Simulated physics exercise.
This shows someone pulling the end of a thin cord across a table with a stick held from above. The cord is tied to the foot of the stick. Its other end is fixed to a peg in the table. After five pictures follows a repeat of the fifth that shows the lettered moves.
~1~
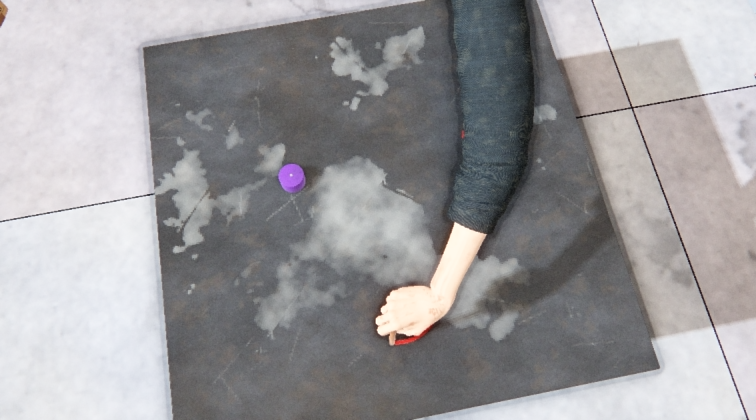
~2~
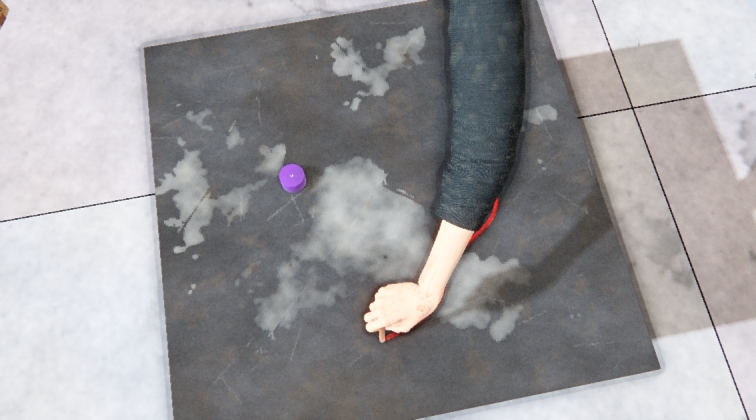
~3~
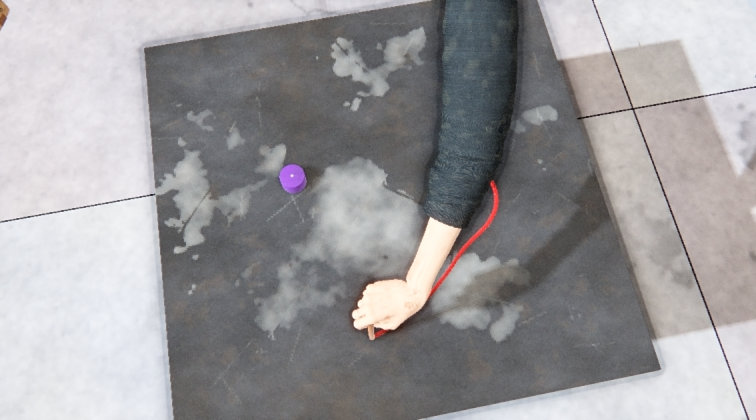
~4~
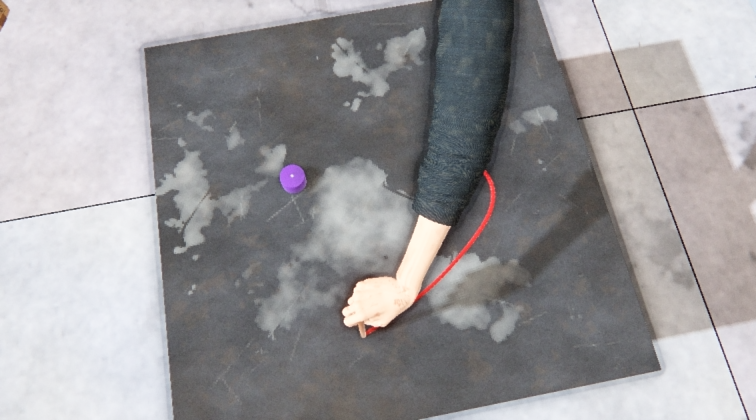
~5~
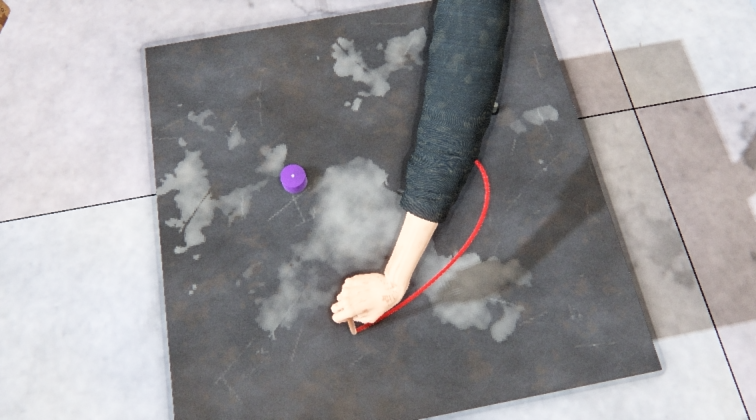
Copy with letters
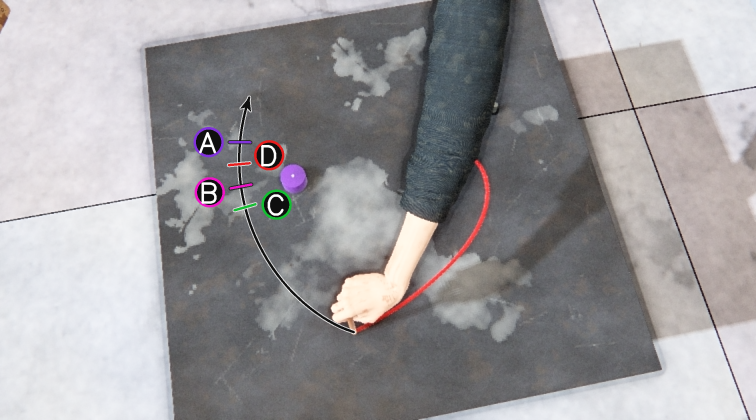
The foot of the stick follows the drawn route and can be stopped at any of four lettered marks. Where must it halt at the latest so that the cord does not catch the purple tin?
Stop at B.
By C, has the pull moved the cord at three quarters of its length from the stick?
Yes.
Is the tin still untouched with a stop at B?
Yes.
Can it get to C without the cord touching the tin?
Yes.
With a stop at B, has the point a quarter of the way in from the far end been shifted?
By then, yes.
On the copy, A at (240, 142); B at (241, 186); C at (245, 207); D at (239, 164); the route from (354, 332) via (251, 225) to (249, 98).
On B. First, foot of the stick (295, 295), middle of the cord (443, 233).
Then, foot of the stick (256, 238), middle of the cord (413, 221).
Finally, foot of the stick (241, 187), middle of the cord (394, 204); nothing has been touched.
By contrast, A brings the cord against the tin; C is safe but short; D brings the cord against the tin.
